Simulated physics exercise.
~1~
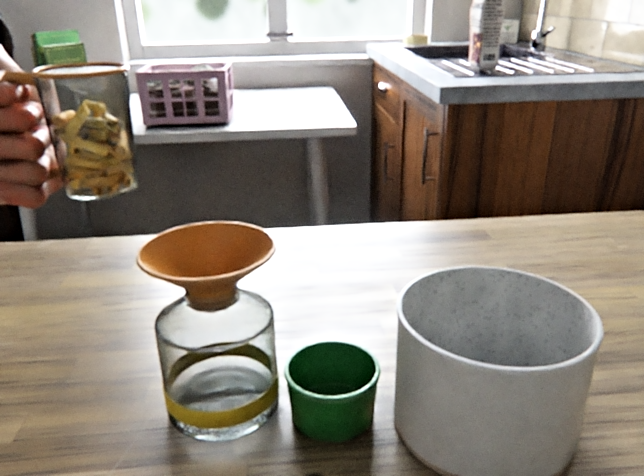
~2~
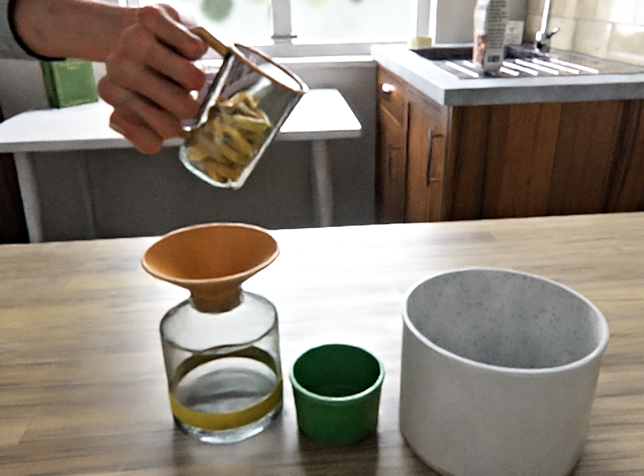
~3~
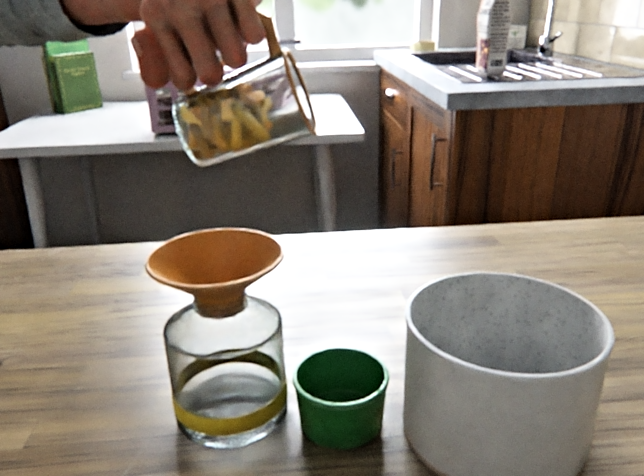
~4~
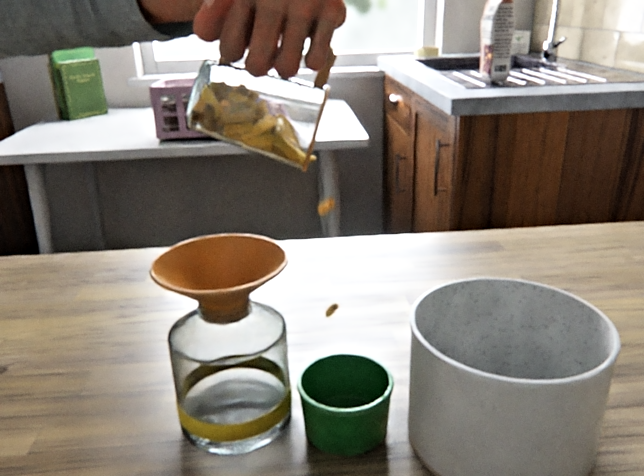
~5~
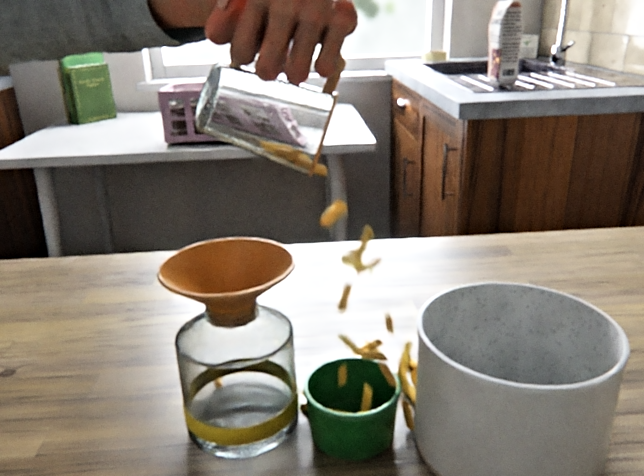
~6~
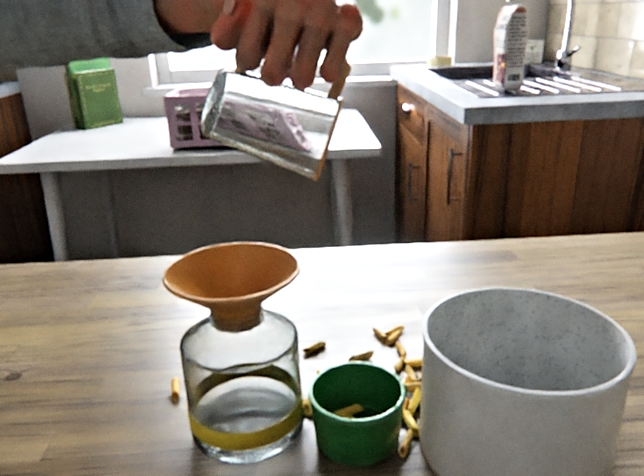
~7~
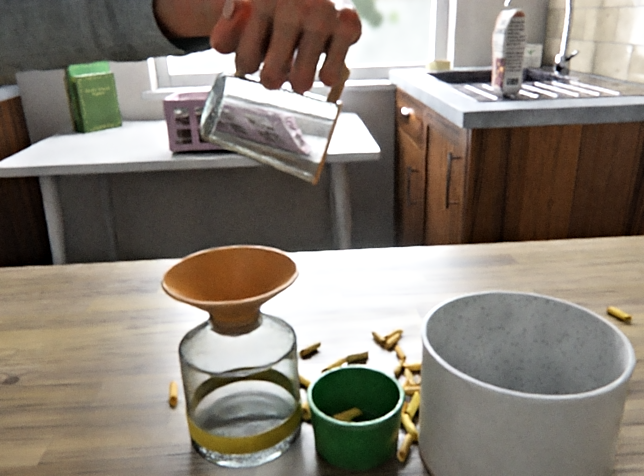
In a kitchen, a hand carried a glass cup of dry pasta over a wooden table and tipped it, spilling pieces around a small green dish between a funnel-topped jar and a white pot; a few landed inside, but most ended up scattered outside.
